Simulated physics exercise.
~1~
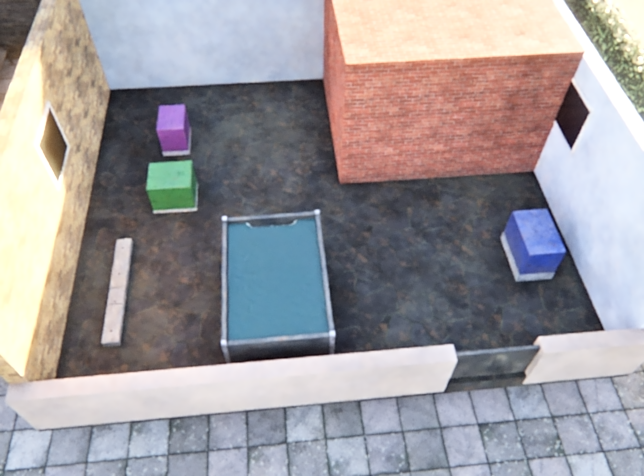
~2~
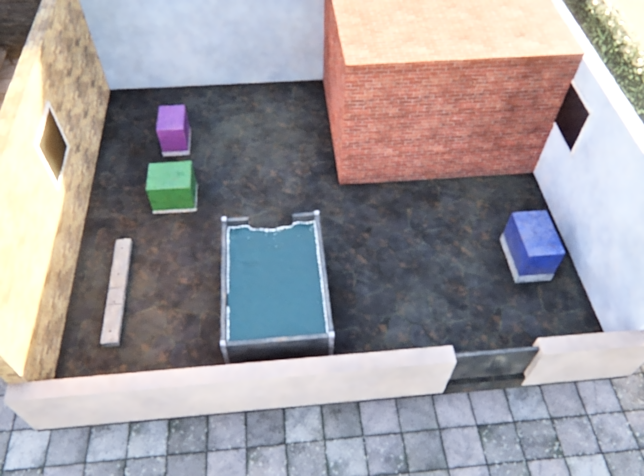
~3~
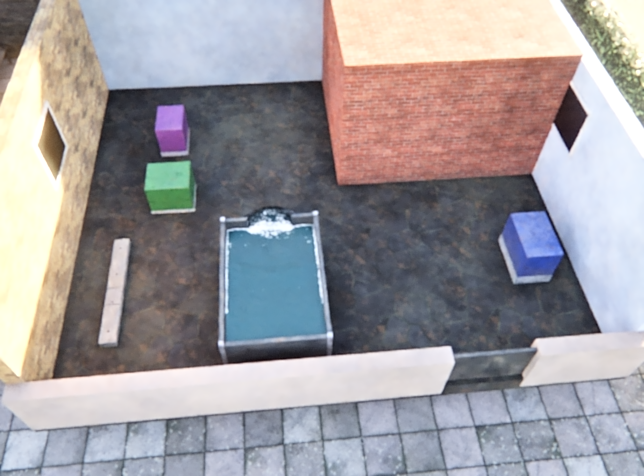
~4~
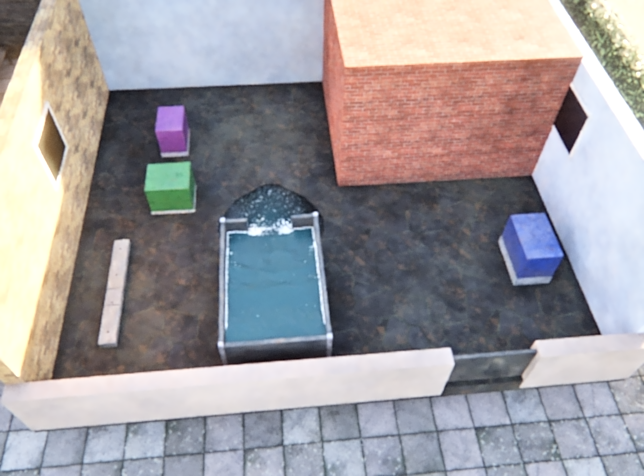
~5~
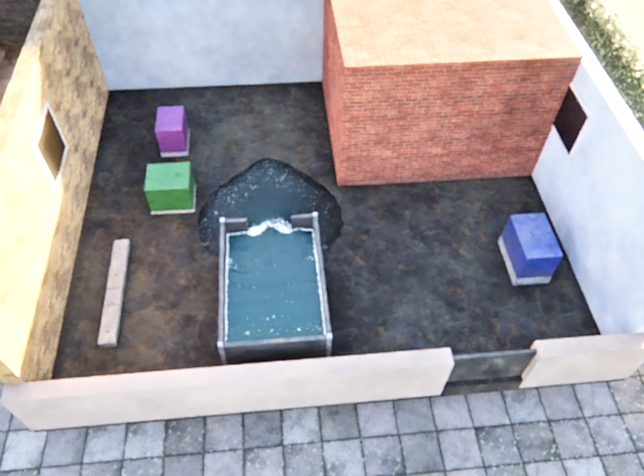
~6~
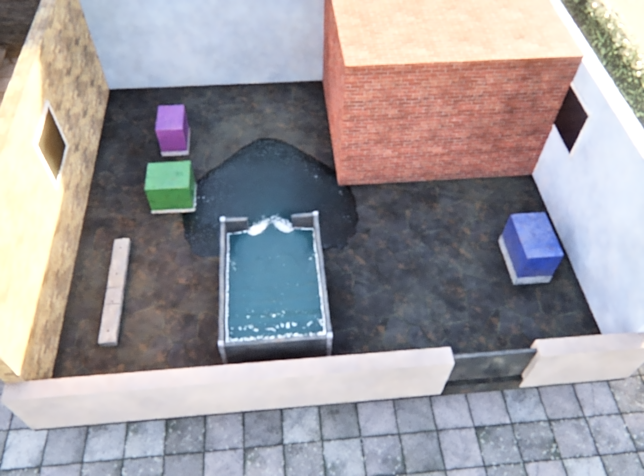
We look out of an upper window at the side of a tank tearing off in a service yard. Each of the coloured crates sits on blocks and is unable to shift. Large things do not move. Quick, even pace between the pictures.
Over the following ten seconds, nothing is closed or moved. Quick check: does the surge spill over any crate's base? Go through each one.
Result: Purple crate wet, blue crate dry, green crate wet.
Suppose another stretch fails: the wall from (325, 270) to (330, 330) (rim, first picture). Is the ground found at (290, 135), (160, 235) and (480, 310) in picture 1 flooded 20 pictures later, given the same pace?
In sequence: Untouched, untouched, inundated.
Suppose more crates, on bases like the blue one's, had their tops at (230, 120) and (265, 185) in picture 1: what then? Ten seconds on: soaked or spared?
Crate by crate: Is not reached; gets flooded.
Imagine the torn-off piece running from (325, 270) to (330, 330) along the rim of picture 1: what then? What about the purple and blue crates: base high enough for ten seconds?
The purple crate is not reached, the blue crate is reached.
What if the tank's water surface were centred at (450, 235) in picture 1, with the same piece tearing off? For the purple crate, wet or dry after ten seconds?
Result - purple stays clear.
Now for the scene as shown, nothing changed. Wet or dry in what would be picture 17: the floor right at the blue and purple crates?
Note - blue: Dry underfoot; purple: Wet underfoot.
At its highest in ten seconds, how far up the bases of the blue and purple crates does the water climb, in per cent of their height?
20 and 260 %, roughly.
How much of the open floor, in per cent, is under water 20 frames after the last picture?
Roughly 45 percent.
A moment on, water covers 30 % of the floor; the purple crate water round its plinth, the blue crate not reached, the green crate water round its plinth.
Next, water covers 35 % of the floor; the purple crate water round its plinth, the blue crate not reached, the green crate water round its plinth.
Then, water covers 45 % of the floor; the purple crate water round its plinth, the blue crate water round its plinth, the green crate water round its plinth.
Later, water covers 55 % of the floor; the purple crate water round its plinth, the blue crate water round its plinth, the green crate water round its plinth.
In the end, water covers 85 % of the floor; the purple crate was topped, the blue crate stayed above the water, the green crate was topped.
